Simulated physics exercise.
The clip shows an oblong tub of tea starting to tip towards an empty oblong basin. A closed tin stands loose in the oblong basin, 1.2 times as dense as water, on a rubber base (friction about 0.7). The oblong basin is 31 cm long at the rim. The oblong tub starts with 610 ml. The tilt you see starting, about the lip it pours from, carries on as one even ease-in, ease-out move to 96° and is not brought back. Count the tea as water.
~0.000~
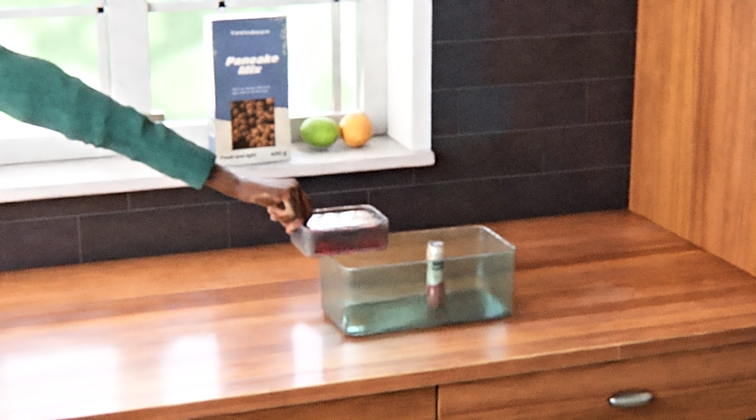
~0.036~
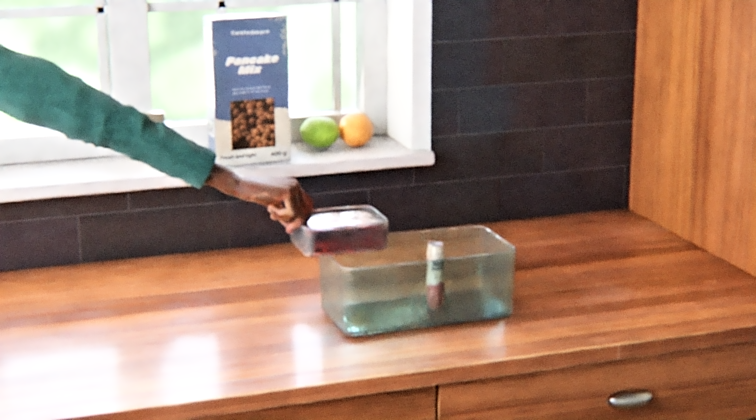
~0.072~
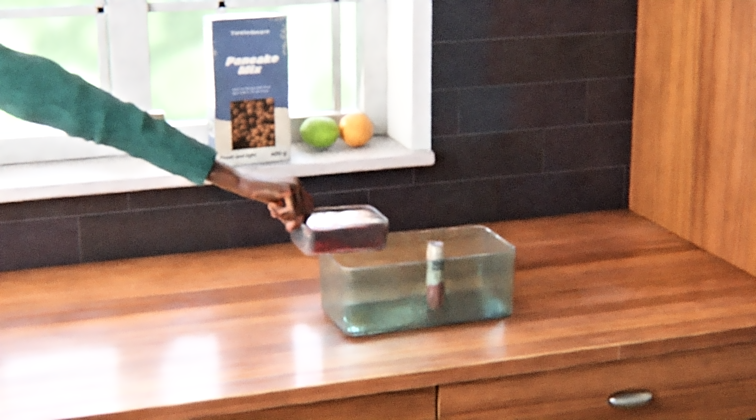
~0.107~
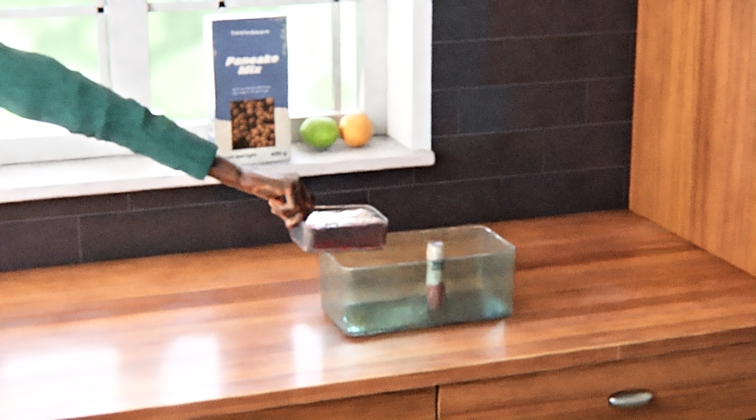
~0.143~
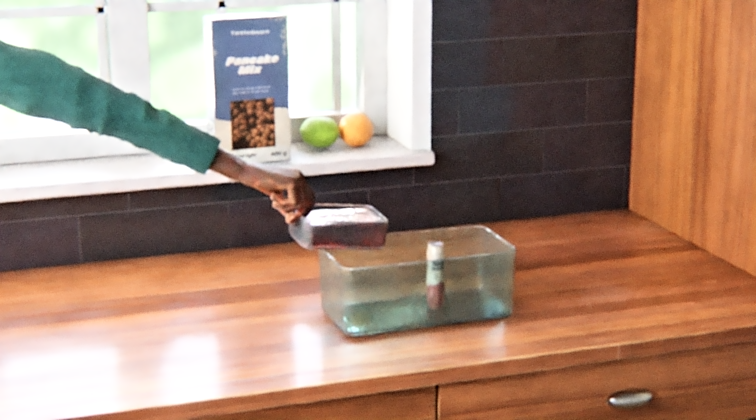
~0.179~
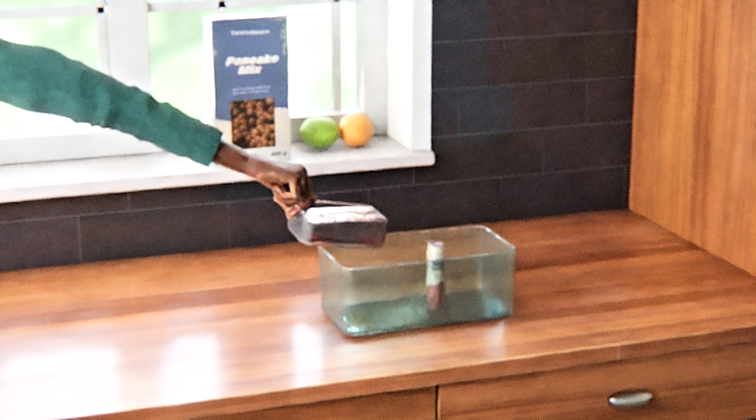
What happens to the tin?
The tin falls.
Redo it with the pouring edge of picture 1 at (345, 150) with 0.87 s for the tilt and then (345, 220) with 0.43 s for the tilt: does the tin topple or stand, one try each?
First it stays up; then it topples.
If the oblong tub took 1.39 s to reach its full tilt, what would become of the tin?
The tin remains upright.
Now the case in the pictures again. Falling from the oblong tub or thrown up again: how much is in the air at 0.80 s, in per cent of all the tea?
About 4 per cent.
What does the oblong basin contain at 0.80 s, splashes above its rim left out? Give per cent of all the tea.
Near 90 in a hundred.
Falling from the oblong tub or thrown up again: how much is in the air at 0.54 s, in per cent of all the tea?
Near 42 in a hundred.
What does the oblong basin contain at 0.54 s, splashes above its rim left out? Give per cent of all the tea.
Near 18 in a hundred.
By 0.54 s the tilt is 65° and 40 per cent is still to pour; the tin stands where it began.
By 0.80 s the tilt is 94° and 6 per cent is still to pour; the tin leans 15°.
By 1.07 s the tilt is 96° and 1 per cent is still to pour; the tin lies on its side.
By 1.37 s the tilt is 96° and 0 per cent is still to pour; the tin lies on its side.
At rest the tin lies on its side.
